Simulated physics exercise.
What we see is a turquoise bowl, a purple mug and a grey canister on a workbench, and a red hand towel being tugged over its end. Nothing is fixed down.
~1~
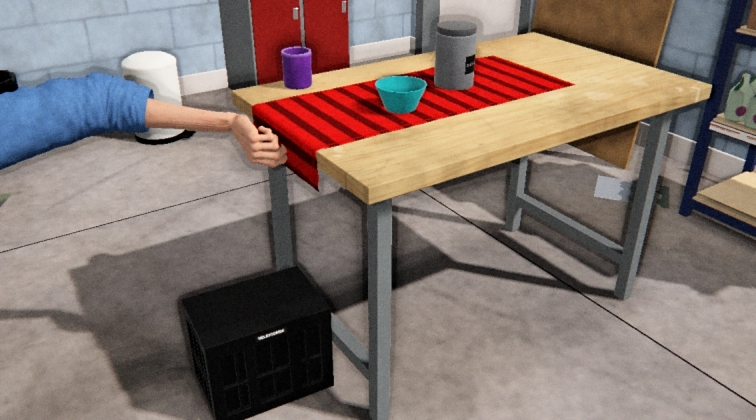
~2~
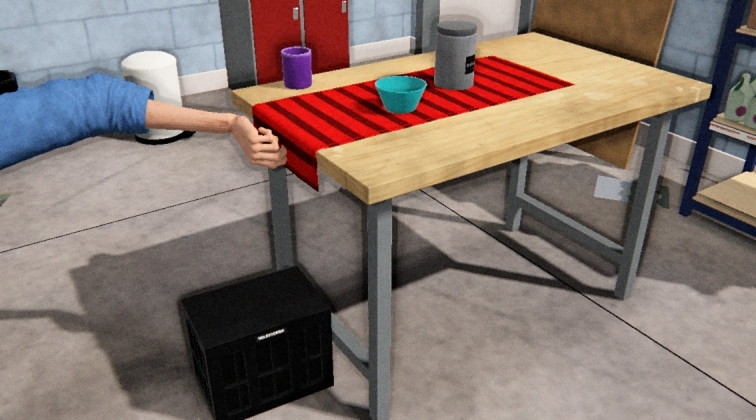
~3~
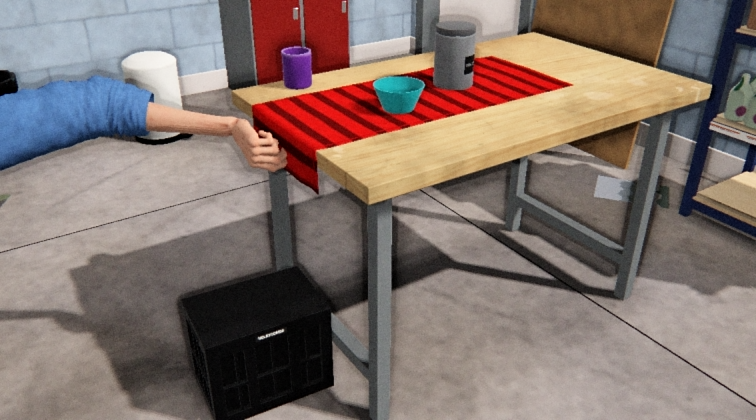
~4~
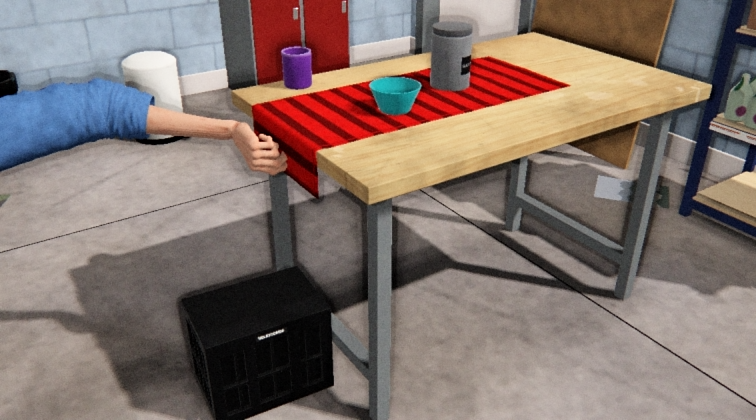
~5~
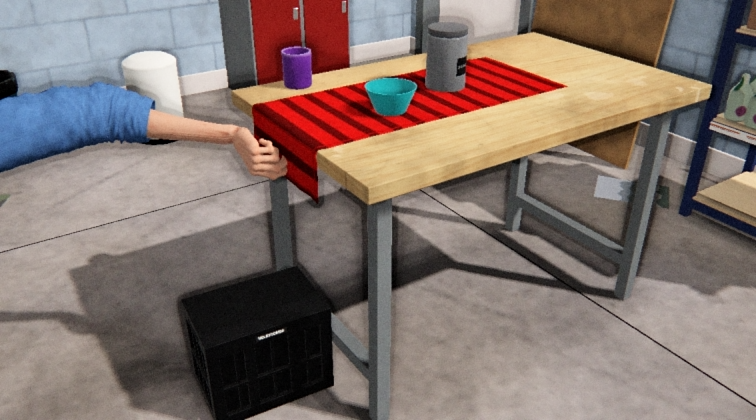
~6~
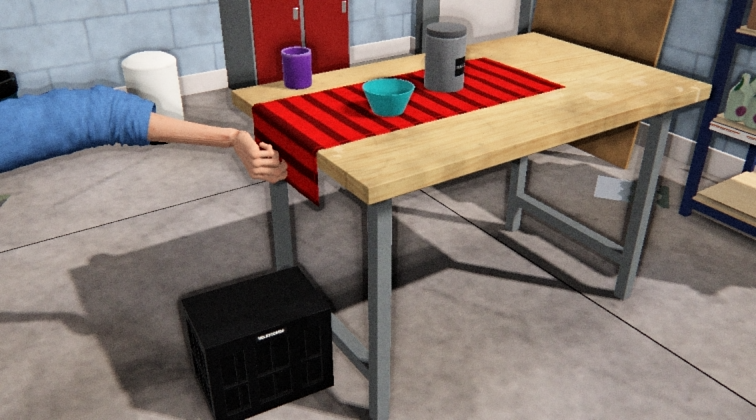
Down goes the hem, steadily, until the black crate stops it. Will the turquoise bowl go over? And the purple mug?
Outcome: The turquoise bowl goes over the edge; the purple mug keeps clear of the edge.
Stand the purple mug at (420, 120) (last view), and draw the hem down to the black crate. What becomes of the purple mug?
Then it stays on.
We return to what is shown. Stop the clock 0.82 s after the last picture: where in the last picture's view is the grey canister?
At about (406, 65).
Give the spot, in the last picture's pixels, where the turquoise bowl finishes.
Near (259, 284).
Then, 0.82 s later than the last view, hem going down; bowl carried along near (344, 109); mug as before.
Then, 1.82 s later than the last view, hem going down; bowl over the edge; mug as before.
Finally, hem on the crate; bowl down below near (259, 284); mug as before. The turquoise bowl is carried off the end and the purple mug stays on the table.
